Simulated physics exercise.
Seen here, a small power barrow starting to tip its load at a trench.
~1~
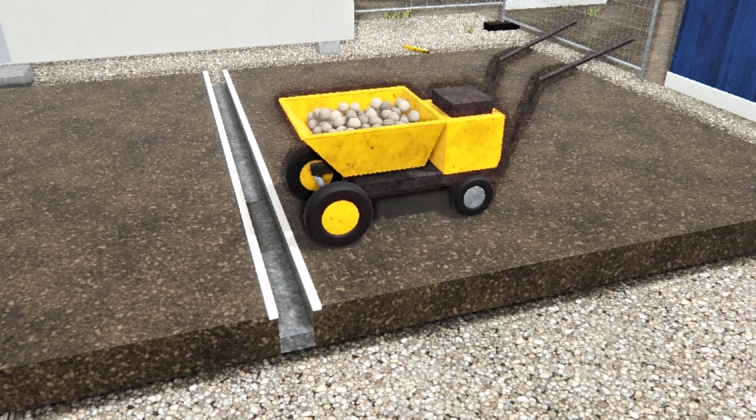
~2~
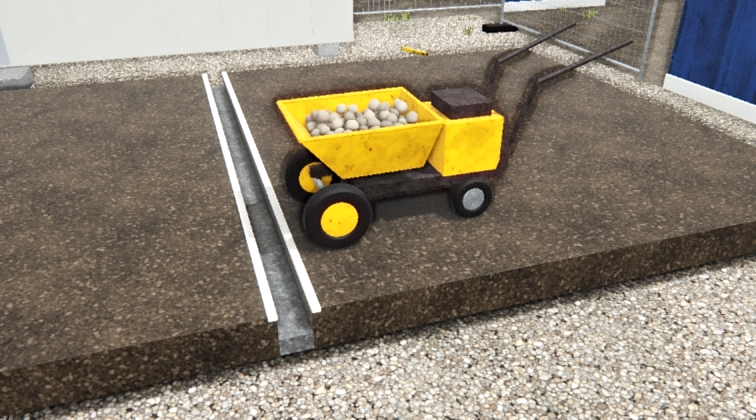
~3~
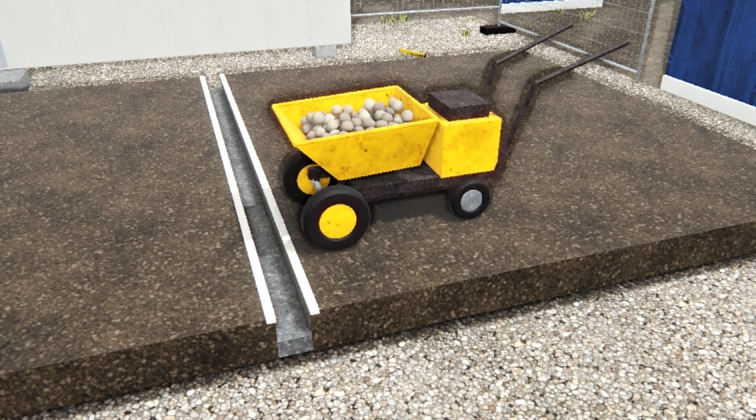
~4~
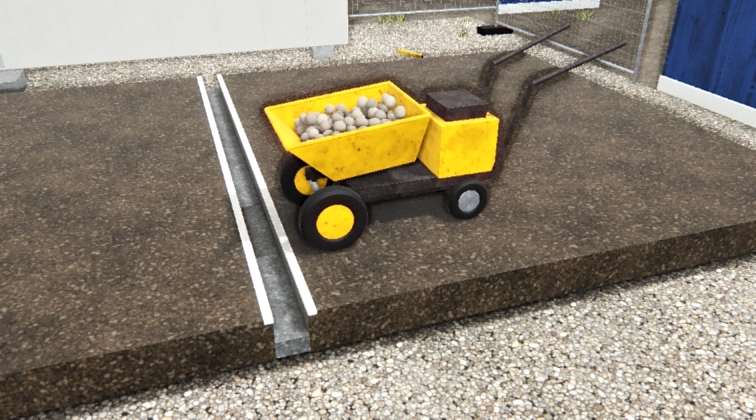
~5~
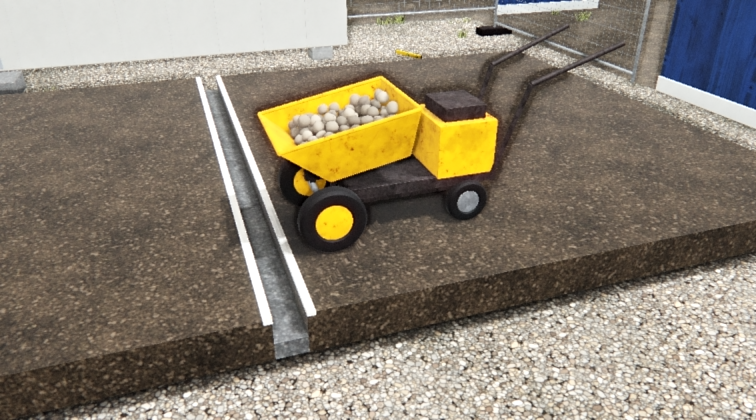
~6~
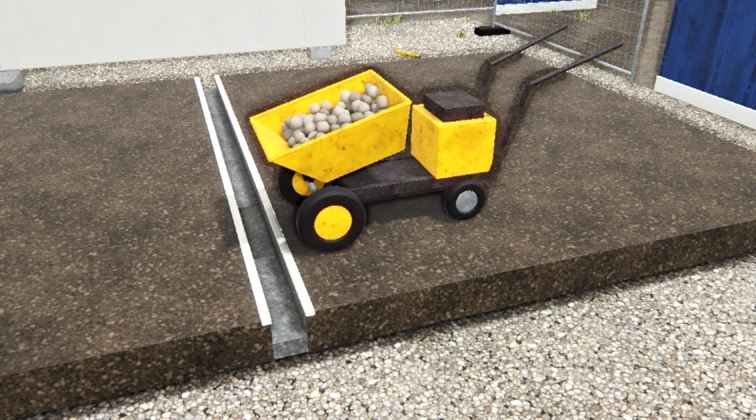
On a raised slab of dark, speckled ground bordered by pale gravel, with a white wall, wire fence and blue panel behind, the view looks down from a slight height. A yellow barrow with black wheels and dark handles, heaped with rounded pale stones, stands right of a narrow grey trench edged in white. The skip starts level, then gradually tilts leftward toward the trench, while the view shifts very slightly.
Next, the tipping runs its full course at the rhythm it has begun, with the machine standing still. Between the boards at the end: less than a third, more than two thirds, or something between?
Between the edges lies less than a third of the load.
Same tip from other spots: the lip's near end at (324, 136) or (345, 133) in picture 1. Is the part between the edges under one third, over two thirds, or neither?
At the first place less than a third, at the second one to two thirds.
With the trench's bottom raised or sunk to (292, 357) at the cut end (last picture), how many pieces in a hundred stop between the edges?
Roughly 0 in a hundred.
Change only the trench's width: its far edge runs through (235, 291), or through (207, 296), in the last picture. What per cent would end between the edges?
About 0 and 70 per cent.
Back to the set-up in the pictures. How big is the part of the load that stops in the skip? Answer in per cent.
It comes to 20 per cent or so.
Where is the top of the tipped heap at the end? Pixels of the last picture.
At about (189, 223).
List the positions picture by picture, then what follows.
In the first picture, lip of the skip (303, 138), level; top of the load (371, 116), river pebbles; first edge of the trench (304, 274); far edge (264, 281), the trench under half as wide as the skip, and about as deep as wide.
In the second picture, lip of the skip (301, 141), level; top of the load (369, 118).
In the third picture, lip of the skip (296, 145), tipped barely; top of the load (364, 118).
In the fourth picture, lip of the skip (288, 148), tipped a little; top of the load (360, 120).
In the fifth picture, lip of the skip (280, 154), tipped a little; top of the load (373, 113).
In the sixth picture, lip of the skip (271, 160), tipped clearly; top of the load (363, 109); first edge of the trench (297, 279); far edge (257, 287).
Just after the last frame, skip tipped steeply; every one in the skip.
A moment on, skip tipped right over; roughly two thirds in the skip; roughly a third beyond it; just a few falling.
Further on, skip tipped right over; roughly a quarter in the skip; the larger part beyond it.
When it is over, skip tipped right over; roughly a quarter in the skip; not one in or heaped over the trench; the larger part beyond it.
